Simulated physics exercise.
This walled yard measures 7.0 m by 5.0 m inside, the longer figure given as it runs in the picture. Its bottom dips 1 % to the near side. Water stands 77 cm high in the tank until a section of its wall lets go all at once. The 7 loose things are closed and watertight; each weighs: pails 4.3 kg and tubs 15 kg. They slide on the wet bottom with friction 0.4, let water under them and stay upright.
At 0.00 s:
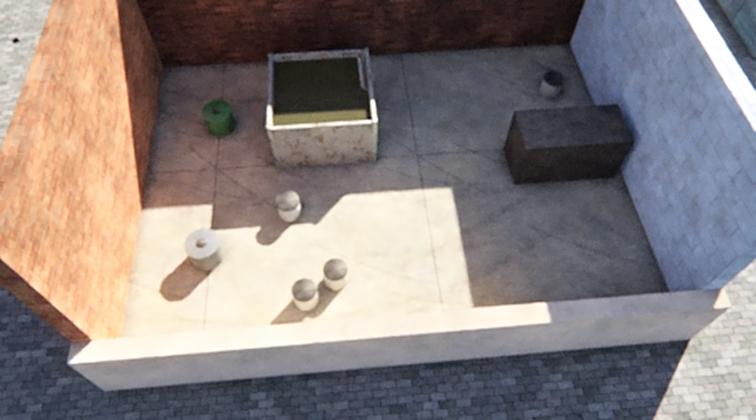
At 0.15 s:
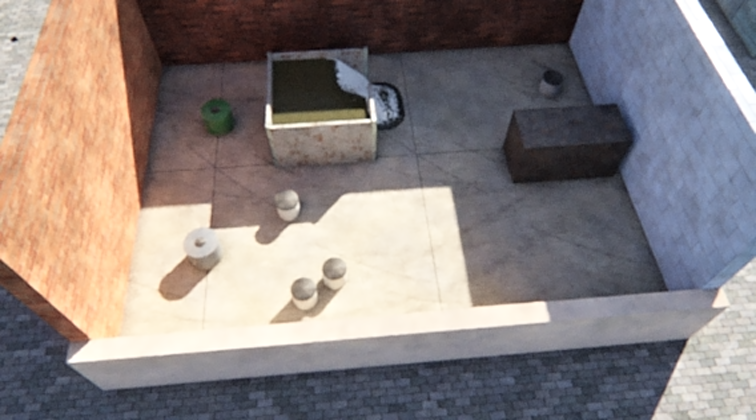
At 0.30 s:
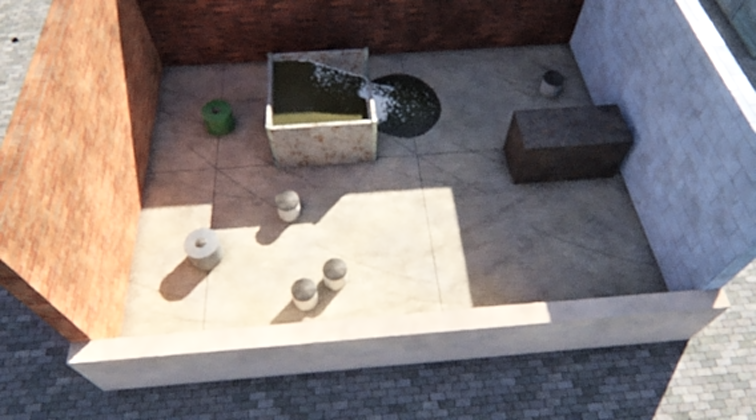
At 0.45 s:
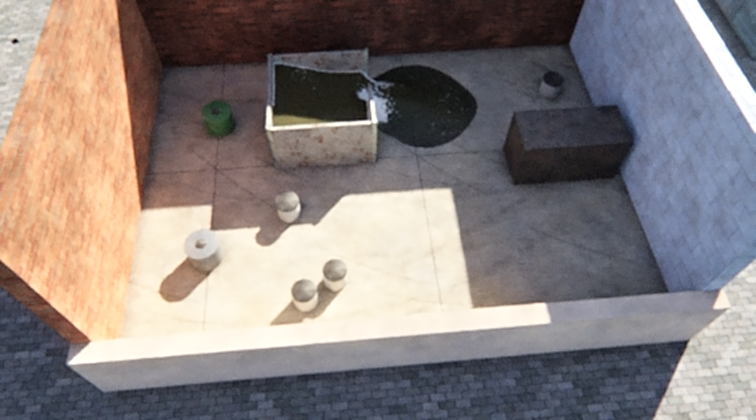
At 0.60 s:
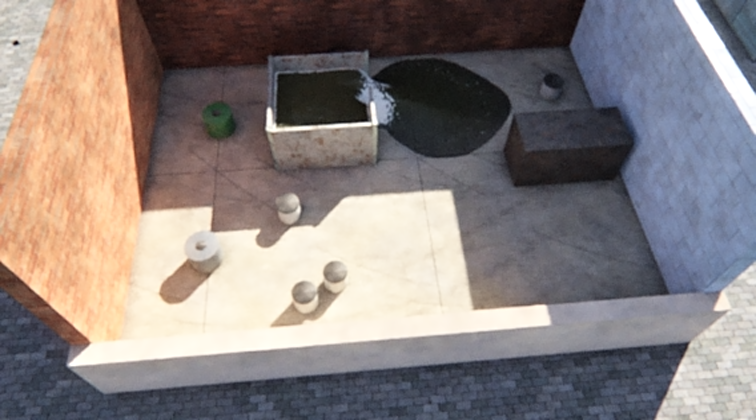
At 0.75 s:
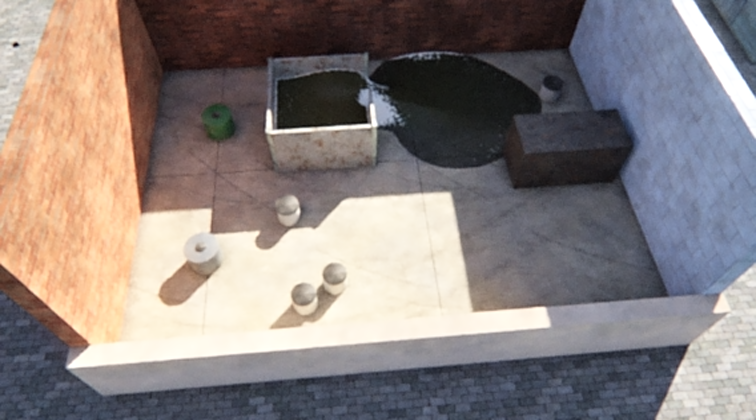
In a walled yard with a large open tank near the back wall, small round tubs and a dark block stand on a pale floor. Water pours from the tank's right side, and a dark pool spreads rightward to the block while the tank's level drops and the tubs stay in place.
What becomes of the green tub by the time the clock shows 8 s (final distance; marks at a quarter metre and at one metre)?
The green tub stays put.
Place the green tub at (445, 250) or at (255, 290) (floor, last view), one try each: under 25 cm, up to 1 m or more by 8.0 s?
In turn: It stays put; it stays put.
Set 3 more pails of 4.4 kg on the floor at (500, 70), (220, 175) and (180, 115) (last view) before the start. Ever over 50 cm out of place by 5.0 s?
In turn: Over, under, under.
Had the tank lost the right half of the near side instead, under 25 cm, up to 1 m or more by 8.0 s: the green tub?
In that case the green tub holds its place.
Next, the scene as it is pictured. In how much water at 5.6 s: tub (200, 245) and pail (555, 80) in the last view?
Roughly 0 and 12 cm.
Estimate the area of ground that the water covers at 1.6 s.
Roughly 10.5 m2.
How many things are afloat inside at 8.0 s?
3 of them.
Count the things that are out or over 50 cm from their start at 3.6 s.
By then 1.
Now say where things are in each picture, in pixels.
The green tub at (217, 111), on the bottom; water covers 1.9 m2; 0 of 7 have shifted, in the first picture.
The green tub at (216, 110), on the bottom; 2.3 m2 under water; 0 of 7 have shifted, in the second picture.
The green tub at (216, 110) rests on the ground; water covers 3.1 m2; 0 of 7 have shifted, in the third picture.
The green tub at (216, 111), on the bottom; 4.1 m2 under water; 0 of 7 have shifted, in the fourth picture.
The green tub at (217, 113), on the bottom; 5.4 m2 under water; 0 of 7 have shifted, in the fifth picture.
The green tub at (216, 115) rests on the ground; 6.9 m2 under water; 0 of 7 have shifted, in the sixth picture.
After 1.6 s the green tub is near (216, 115), 0.0 m from its start, aground; 1 afloat.
After 3.6 s the green tub is near (216, 115), 0.0 m from its start, aground; 1 afloat.
After 5.6 s the green tub is near (216, 115), 0.0 m from its start, aground; 1 afloat.
After 8.0 s the green tub is near (216, 115), 0.0 m from its start, aground; 3 afloat.
